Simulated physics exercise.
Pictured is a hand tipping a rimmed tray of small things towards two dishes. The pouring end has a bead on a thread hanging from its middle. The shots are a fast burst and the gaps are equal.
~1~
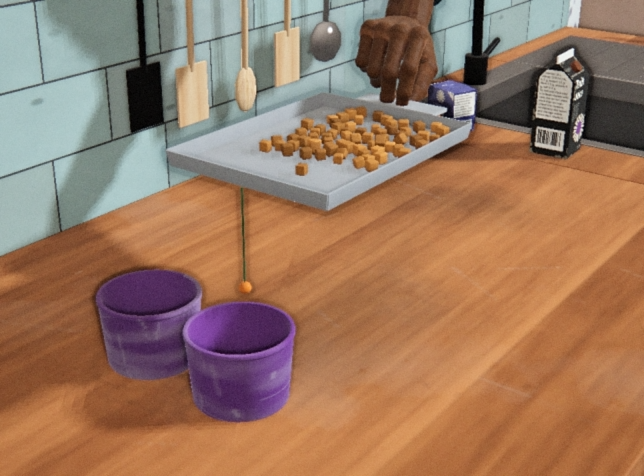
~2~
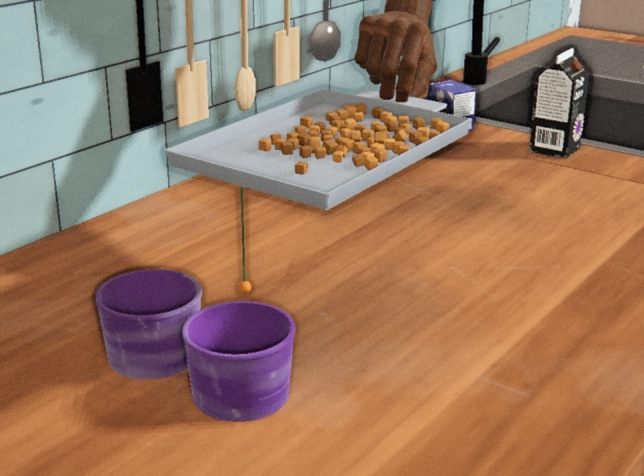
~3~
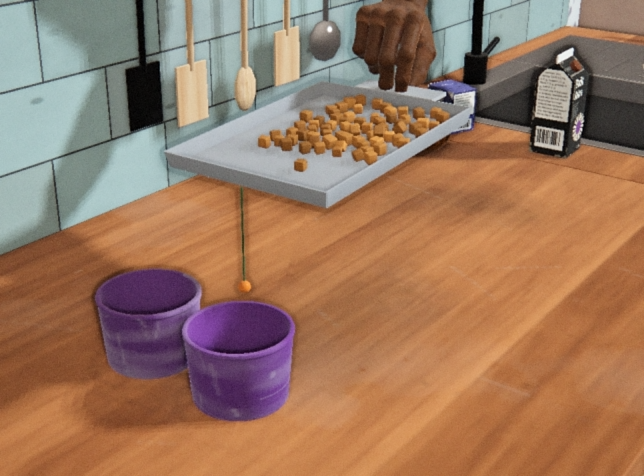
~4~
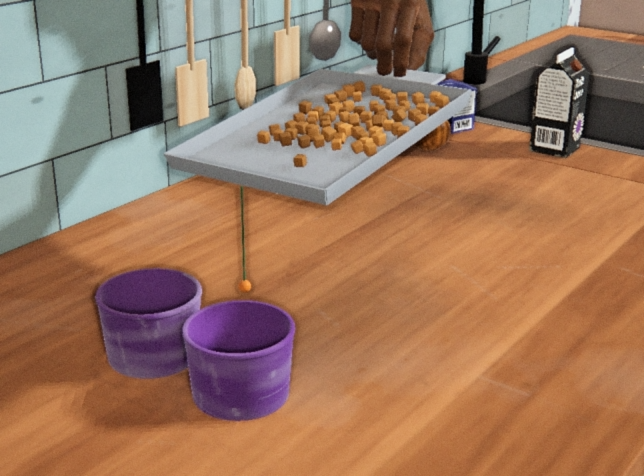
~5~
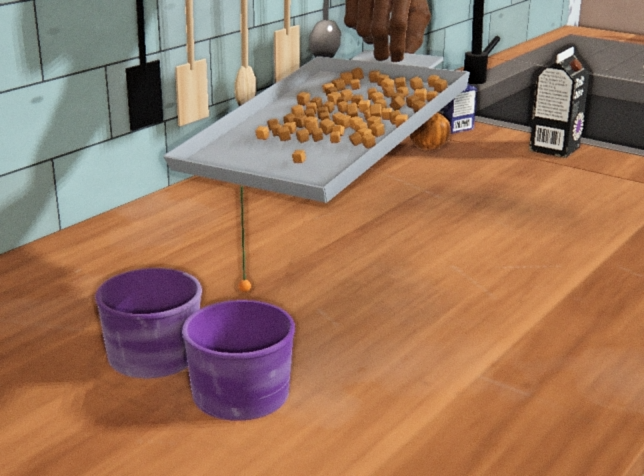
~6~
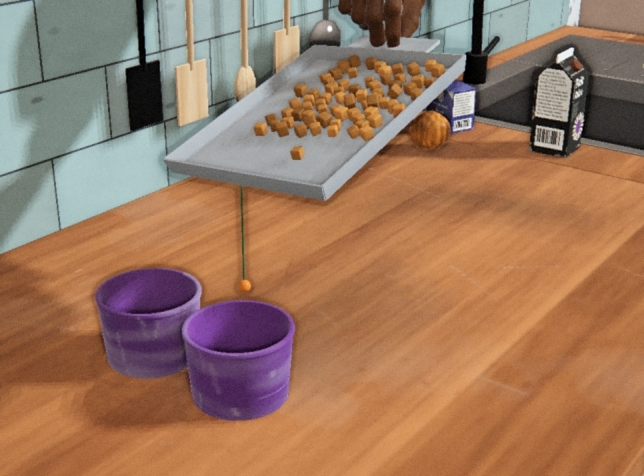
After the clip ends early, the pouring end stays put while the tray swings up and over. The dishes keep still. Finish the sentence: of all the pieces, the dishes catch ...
... most of them.
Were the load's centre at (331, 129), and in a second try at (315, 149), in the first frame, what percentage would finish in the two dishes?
That would be 80 per cent, and then 70 per cent.
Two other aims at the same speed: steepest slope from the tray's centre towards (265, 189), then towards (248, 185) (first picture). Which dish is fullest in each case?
The right-side dish first and The right-side dish second.
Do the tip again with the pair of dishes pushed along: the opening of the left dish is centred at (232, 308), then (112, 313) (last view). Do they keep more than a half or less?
For the earlier try a smaller portion is kept, for the later one a smaller portion.
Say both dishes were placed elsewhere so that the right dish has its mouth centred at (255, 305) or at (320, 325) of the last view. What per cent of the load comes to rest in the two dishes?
You'd get near 40 per cent and afterwards near 20 per cent.
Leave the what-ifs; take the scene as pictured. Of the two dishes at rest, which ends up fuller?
More ends up in the dish to the left.
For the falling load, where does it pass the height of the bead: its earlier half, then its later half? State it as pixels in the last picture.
(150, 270), then (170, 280).
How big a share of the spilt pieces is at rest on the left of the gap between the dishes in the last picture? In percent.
60 per cent or thereabouts.
Soon after the last picture, tray tipped steeply; nearly all on the tray; a stray few in the right dish; a stray few in the left dish.
A little later, tray tipped right over; nearly all on the tray; a stray few in the right dish; a stray few in the left dish; a stray few outside both; a stray few in the air.
Later still, tray tipped past a quarter turn; about a quarter in the right dish; about two thirds in the left dish; about a quarter outside both.
At rest, tray tipped past a quarter turn; about a quarter in the right dish; about two thirds in the left dish; about a quarter outside both.
